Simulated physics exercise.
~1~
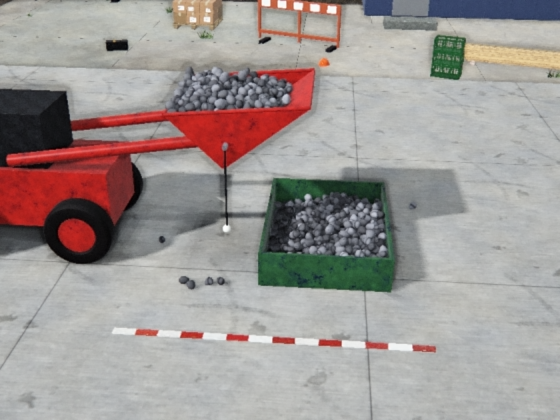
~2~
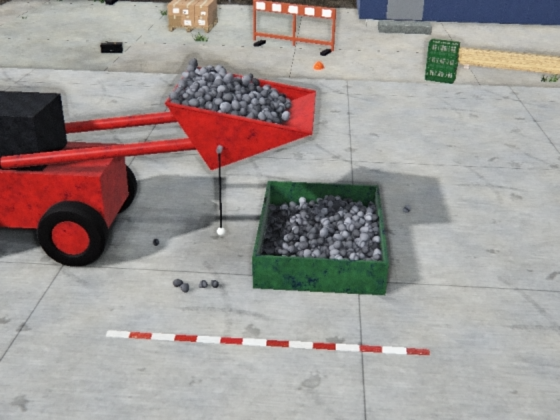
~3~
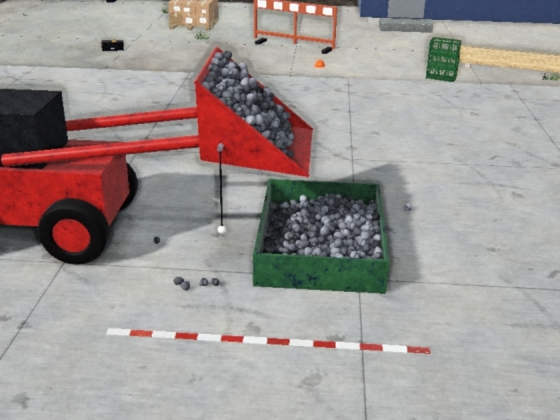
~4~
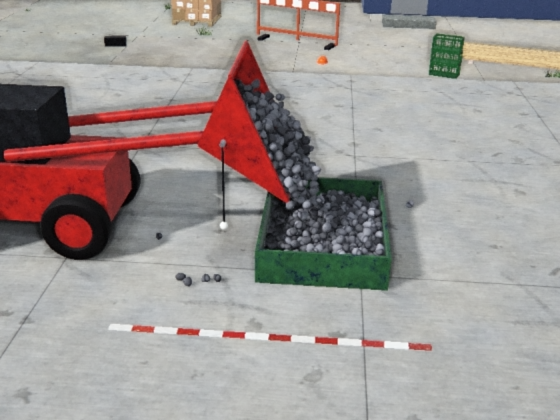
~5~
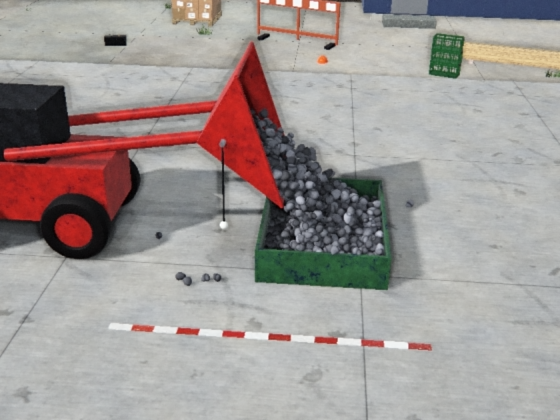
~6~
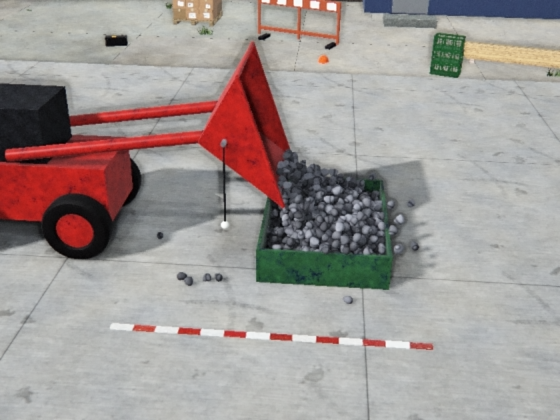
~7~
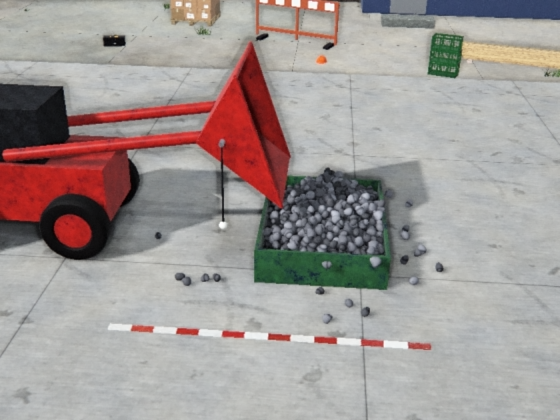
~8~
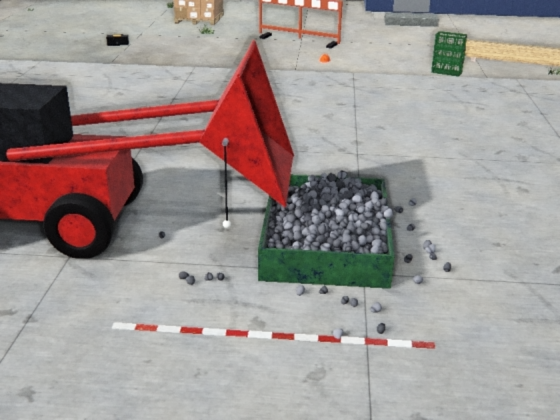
A red loader bucket tips grey stones into a green bin, and a few scatter beside it.
